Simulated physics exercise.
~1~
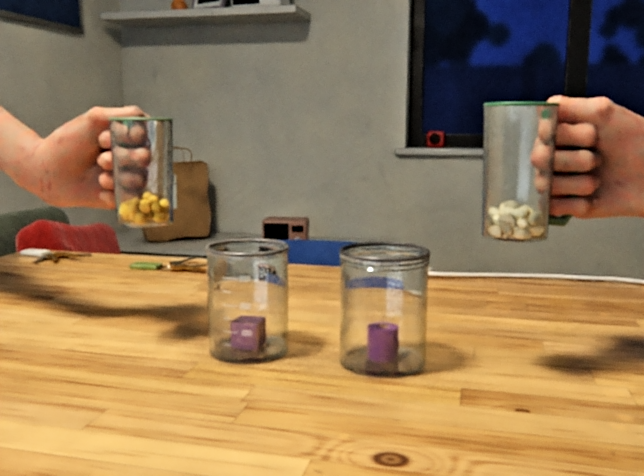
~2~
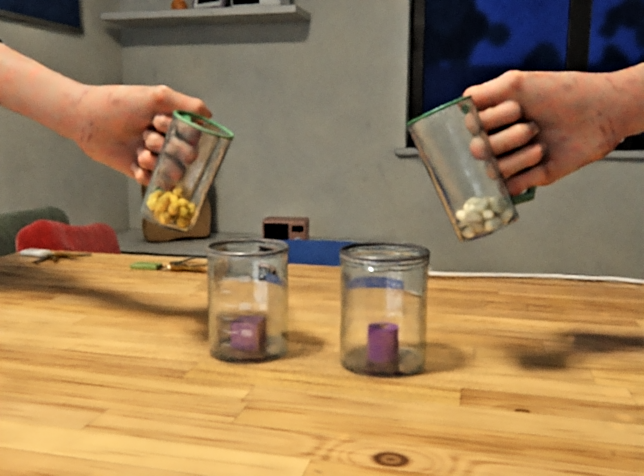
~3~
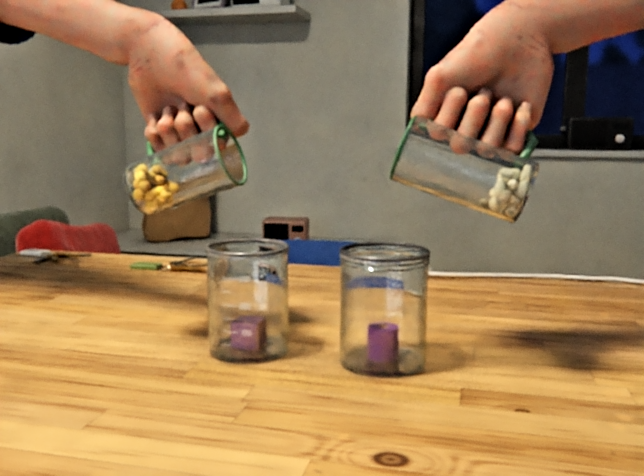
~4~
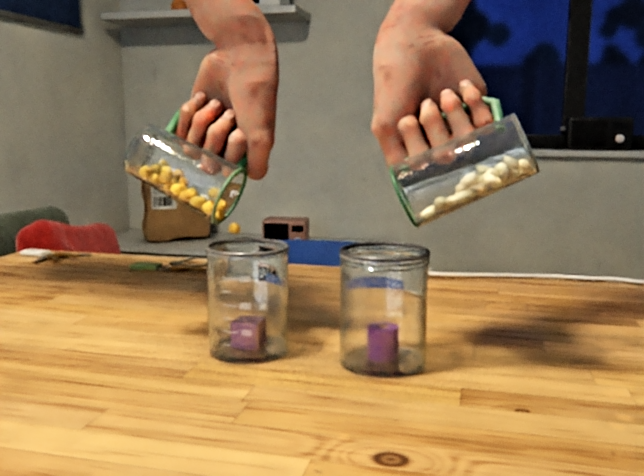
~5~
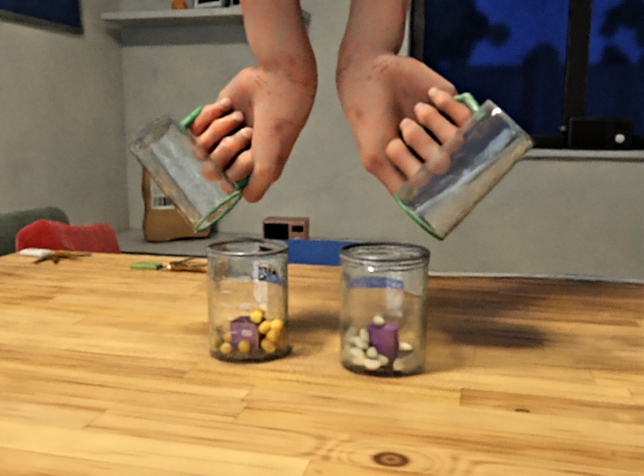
On a wooden table, two hands tip yellow and white pieces around still-visible purple blocks in jars.
